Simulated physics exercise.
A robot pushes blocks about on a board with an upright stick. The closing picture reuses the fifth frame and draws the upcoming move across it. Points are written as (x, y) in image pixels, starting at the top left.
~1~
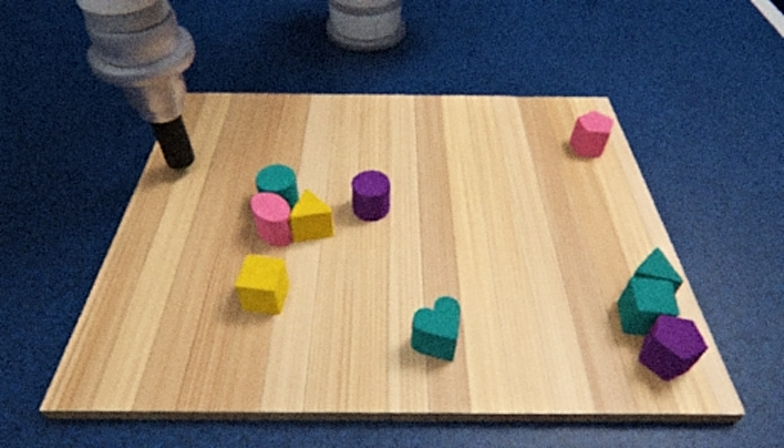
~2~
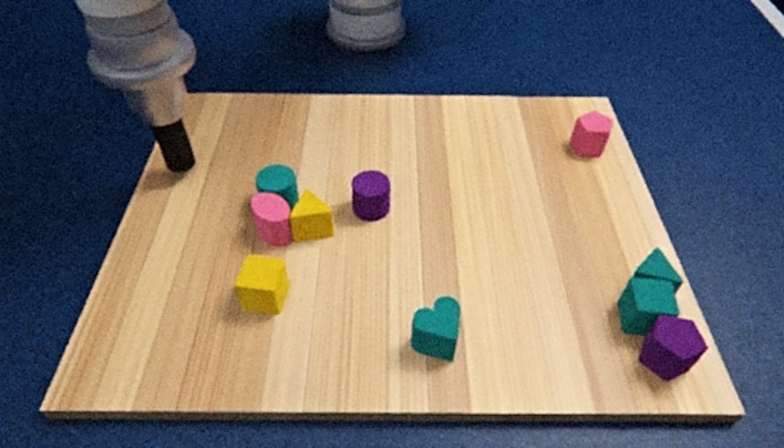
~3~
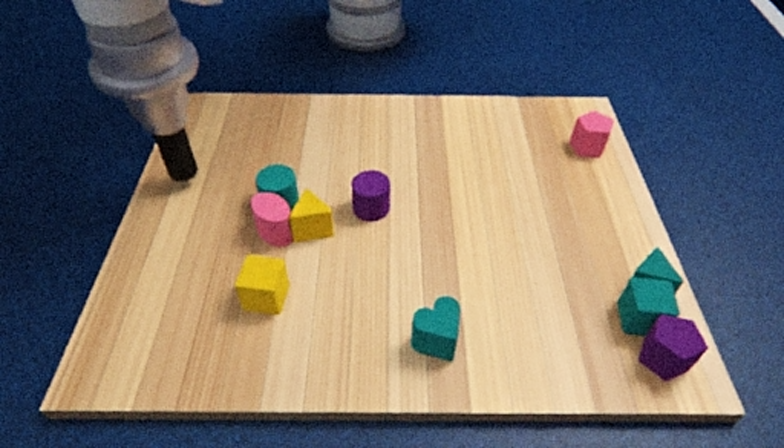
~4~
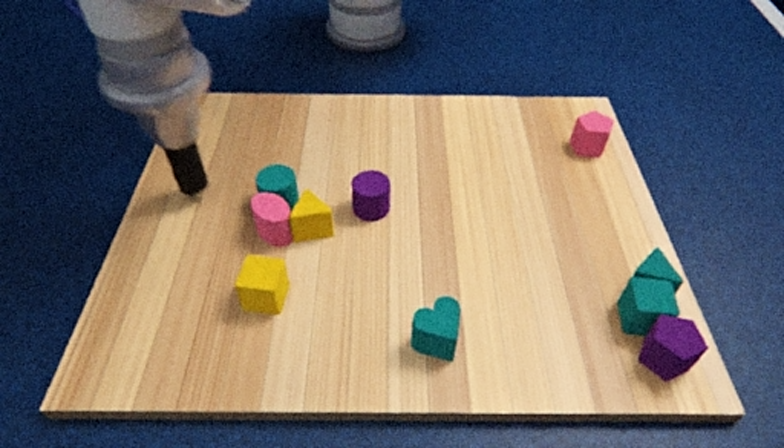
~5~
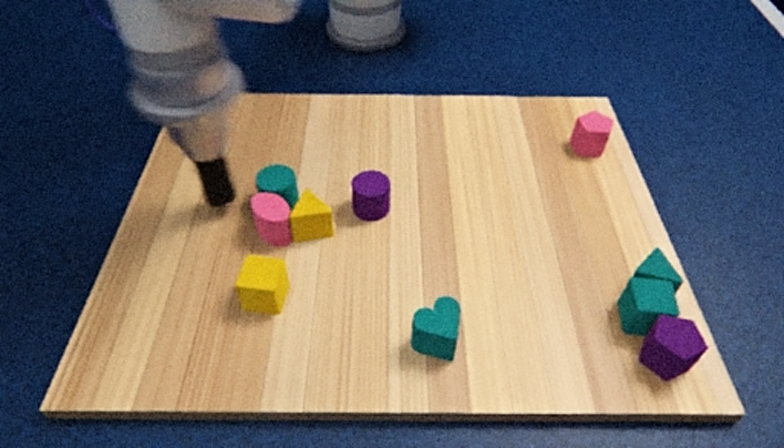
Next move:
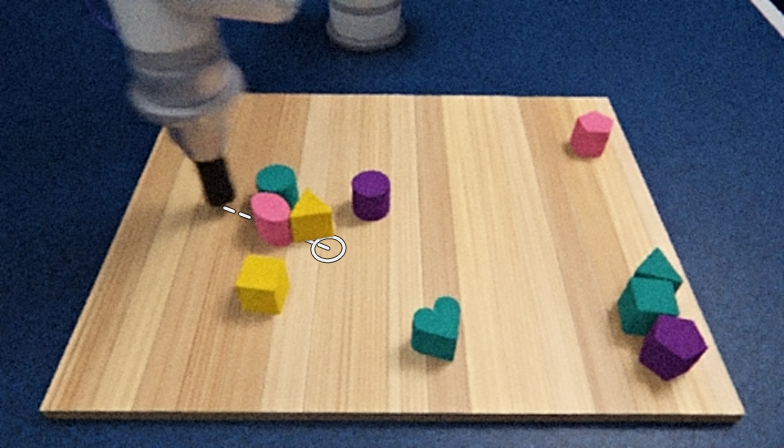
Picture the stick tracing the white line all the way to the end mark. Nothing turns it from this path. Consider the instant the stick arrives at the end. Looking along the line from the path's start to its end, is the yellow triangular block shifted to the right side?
Going by the path, no.
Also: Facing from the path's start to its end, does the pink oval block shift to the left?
It seems not.
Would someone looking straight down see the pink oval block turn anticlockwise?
No.
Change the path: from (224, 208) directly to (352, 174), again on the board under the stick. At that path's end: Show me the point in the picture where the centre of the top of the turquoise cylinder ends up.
Final place: (336, 176).
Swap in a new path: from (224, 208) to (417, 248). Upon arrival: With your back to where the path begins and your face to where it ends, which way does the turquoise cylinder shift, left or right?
My prediction: Leftwards.
The line goes from (224, 208) to (328, 248).
On the path given first. One third of the way, stick (256, 210); pink oval block (280, 213); turquoise cylinder (280, 176); yellow triangular block (312, 207), turned 25° anticlockwise.
Two thirds of the way, stick (291, 224); pink oval block (302, 234), turned 50° clockwise; turquoise cylinder (282, 176); yellow triangular block (324, 209), turned 50° anticlockwise.
At the end, stick (327, 238); pink oval block (318, 250), turned 110° clockwise; turquoise cylinder (282, 176); yellow triangular block (349, 209), turned 65° anticlockwise; purple cylinder unmoved.
